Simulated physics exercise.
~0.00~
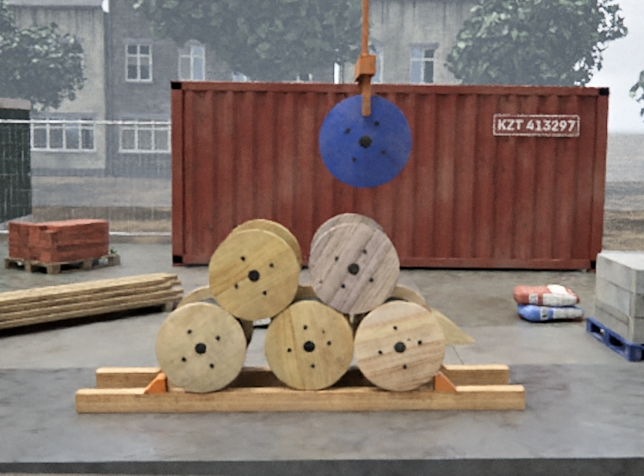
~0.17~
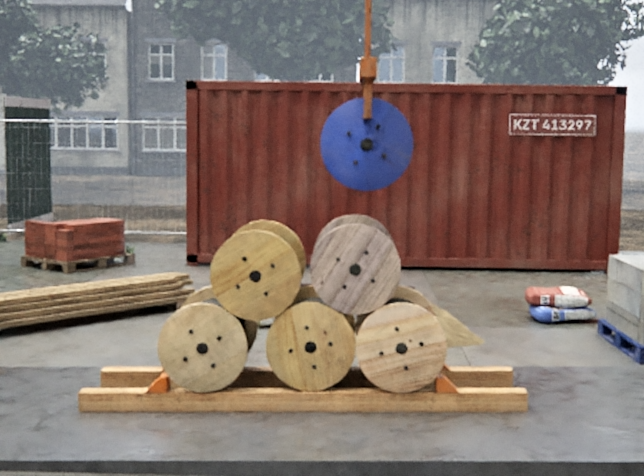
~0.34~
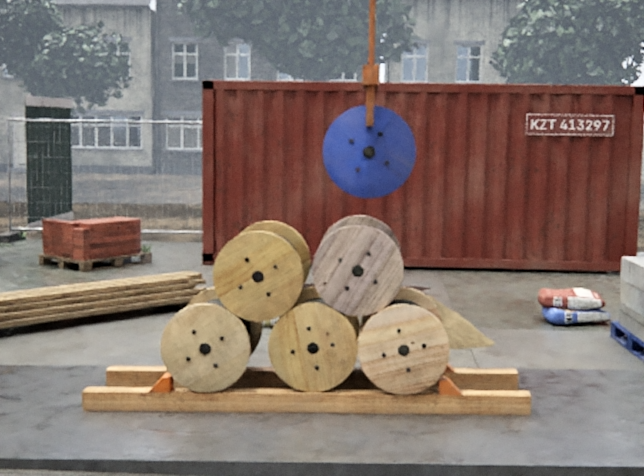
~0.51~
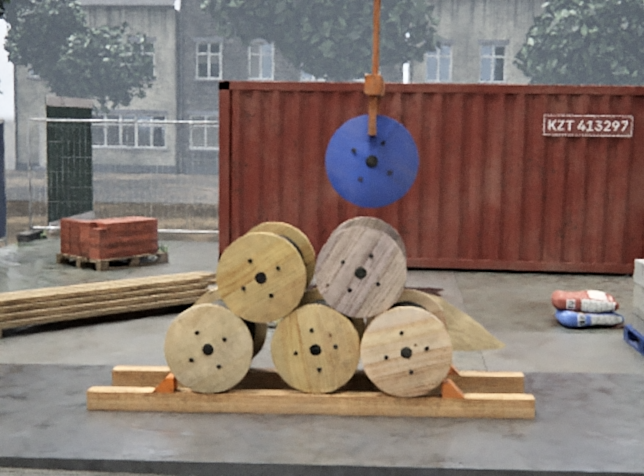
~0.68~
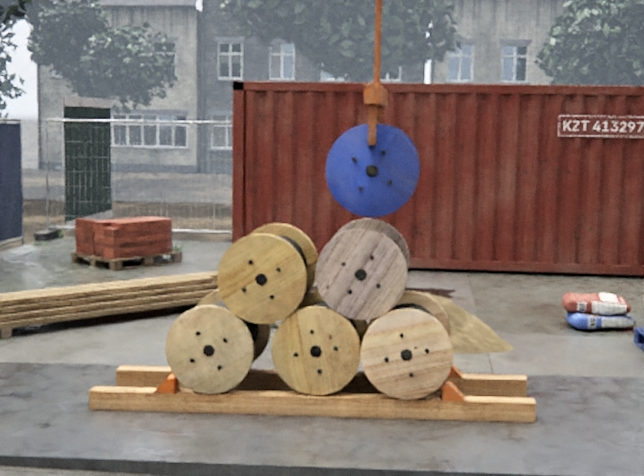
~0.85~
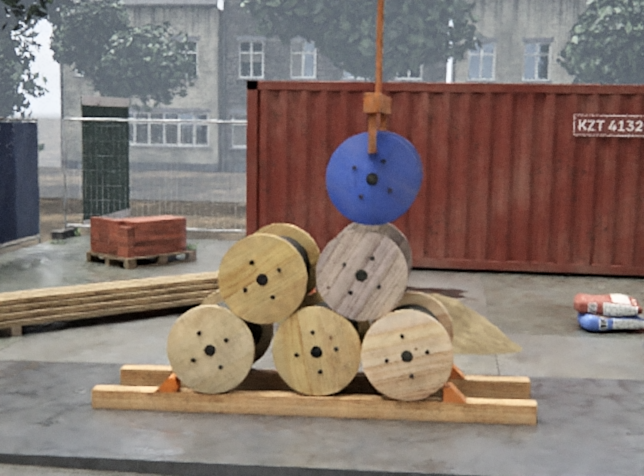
A blue cable reel hanging from an orange beam lowers slightly above five stacked wooden reels.
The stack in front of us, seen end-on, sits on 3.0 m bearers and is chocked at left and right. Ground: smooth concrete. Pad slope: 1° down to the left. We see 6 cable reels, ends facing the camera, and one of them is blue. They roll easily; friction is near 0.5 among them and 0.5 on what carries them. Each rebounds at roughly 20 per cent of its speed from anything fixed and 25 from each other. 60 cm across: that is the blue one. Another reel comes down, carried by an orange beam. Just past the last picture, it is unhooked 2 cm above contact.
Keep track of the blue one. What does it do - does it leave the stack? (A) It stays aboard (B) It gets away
It gets away.
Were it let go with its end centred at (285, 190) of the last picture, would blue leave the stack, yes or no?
Blue: No.
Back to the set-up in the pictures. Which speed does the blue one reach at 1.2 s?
0.2 m/s or so.
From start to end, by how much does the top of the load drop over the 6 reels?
About 85 cm.
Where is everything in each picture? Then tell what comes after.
Blue (365, 142); blue hangs on the hooks; 3 form the bottom row, in the first picture.
Blue (367, 144); blue hangs on the hooks; lowered 1 cm, in the second picture.
Blue (369, 152); blue hangs on the hooks; lowered 6 cm, in the third picture.
Blue (372, 161); blue hangs on the hooks; lowered 10 cm, in the fourth picture.
Blue (372, 171); blue hangs on the hooks; lowered 15 cm, in the fifth picture.
Blue (372, 179); blue hangs on the hooks; lowered 20 cm, in the sixth picture.
Then, 1.2 s in, blue is up on others, 45 cm inside the right chock, rolling right; 0 of 6 are outside the chocks.
Then, 1.4 s in, blue is up on others, 35 cm inside the right chock, rolling right; 0 of 6 are outside the chocks.
Then, 1.7 s in, blue is up on others, 15 cm inside the right chock, rolling right; 0 of 6 are outside the chocks.
Then, 2.0 s in, blue is beyond the right chock, rolling right; 1 of 6 is outside the chocks.
In the end (3.0 s), blue is beyond the right chock; 1 of 6 is outside the chocks.
